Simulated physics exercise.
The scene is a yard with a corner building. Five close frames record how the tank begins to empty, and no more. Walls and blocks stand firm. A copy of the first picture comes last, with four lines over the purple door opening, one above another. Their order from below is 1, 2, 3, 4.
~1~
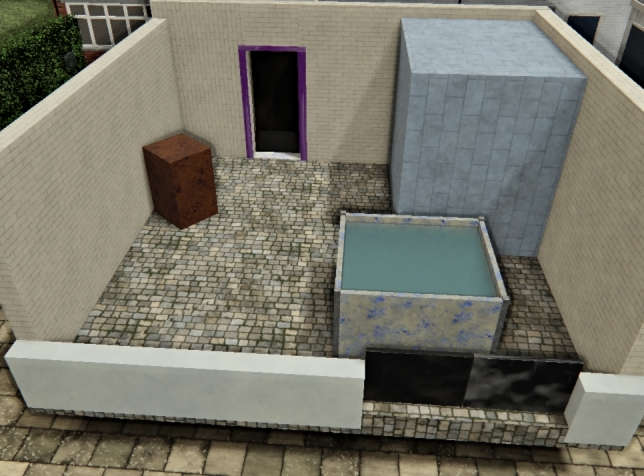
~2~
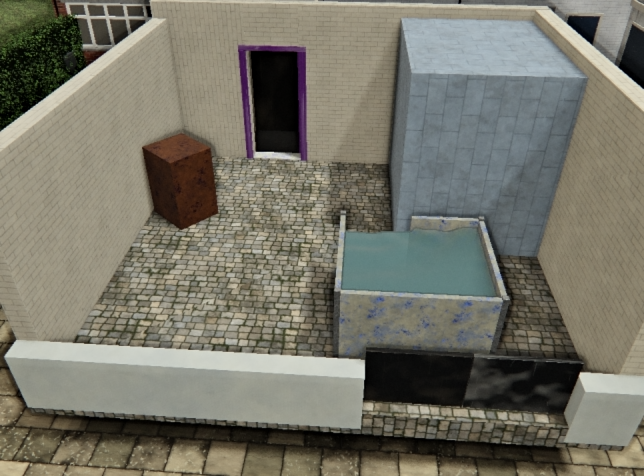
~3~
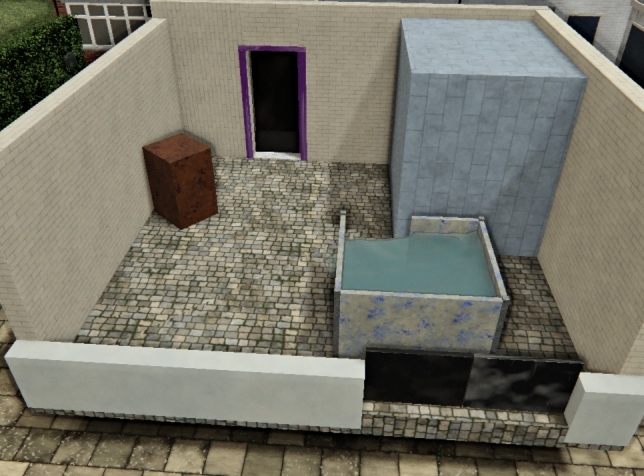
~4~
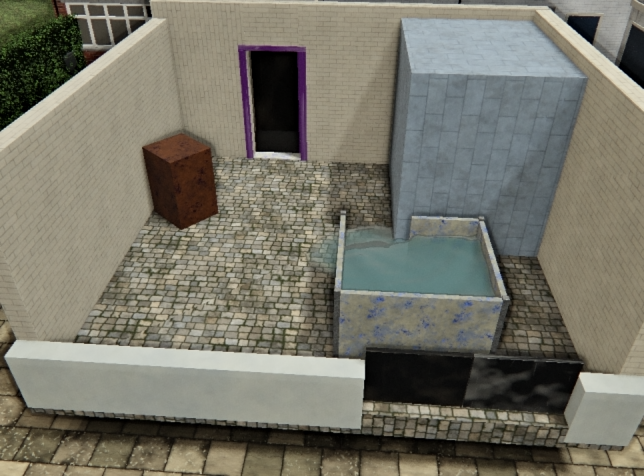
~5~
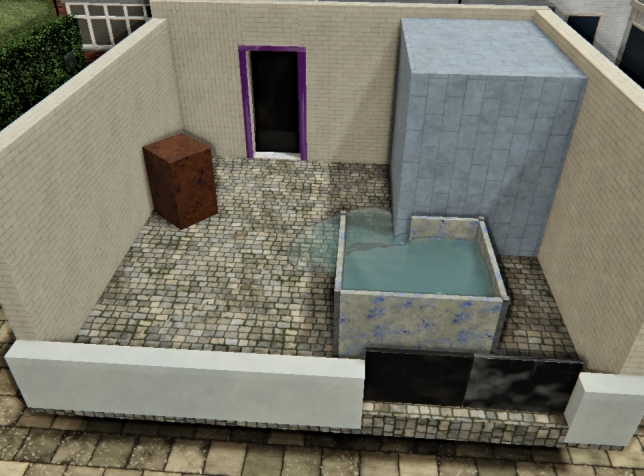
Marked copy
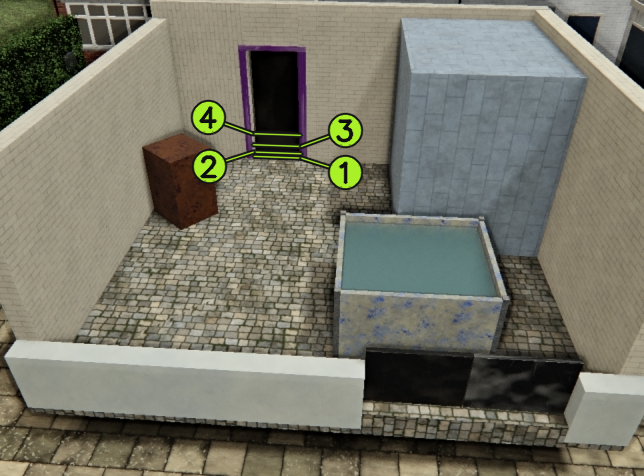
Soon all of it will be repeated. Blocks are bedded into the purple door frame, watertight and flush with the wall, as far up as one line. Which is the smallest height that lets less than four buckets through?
Use mark 3.
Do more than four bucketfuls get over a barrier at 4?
No, that is safe.
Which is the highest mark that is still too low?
2 it is.
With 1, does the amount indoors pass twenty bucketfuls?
Yes.
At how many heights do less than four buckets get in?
Two of the four.
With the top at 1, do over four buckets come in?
Yes.
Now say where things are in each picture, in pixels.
Water in the tank at rest, its middle at (415, 258); foot of the purple doorway at (277, 159); shut gate at (471, 362).
Water covers 1 % of the ground, its front hidden from here.
Water covers 3 % of the ground, its front hidden from here.
Water covers 7 % of the ground and shows as far out as (326, 245).
Water covers 11 % of the ground and shows as far out as (364, 209).
On the marked copy, 1 at (277, 157); 2 at (277, 152); 3 at (277, 145); 4 at (276, 134); from the bottom up 1, 2, 3, 4.
With 1, dozens of bucketfuls pour in.
With 2, about 8 bucketfuls get in.
With 3, a splash gets over, under a bucket.
With 4, nothing gets over.
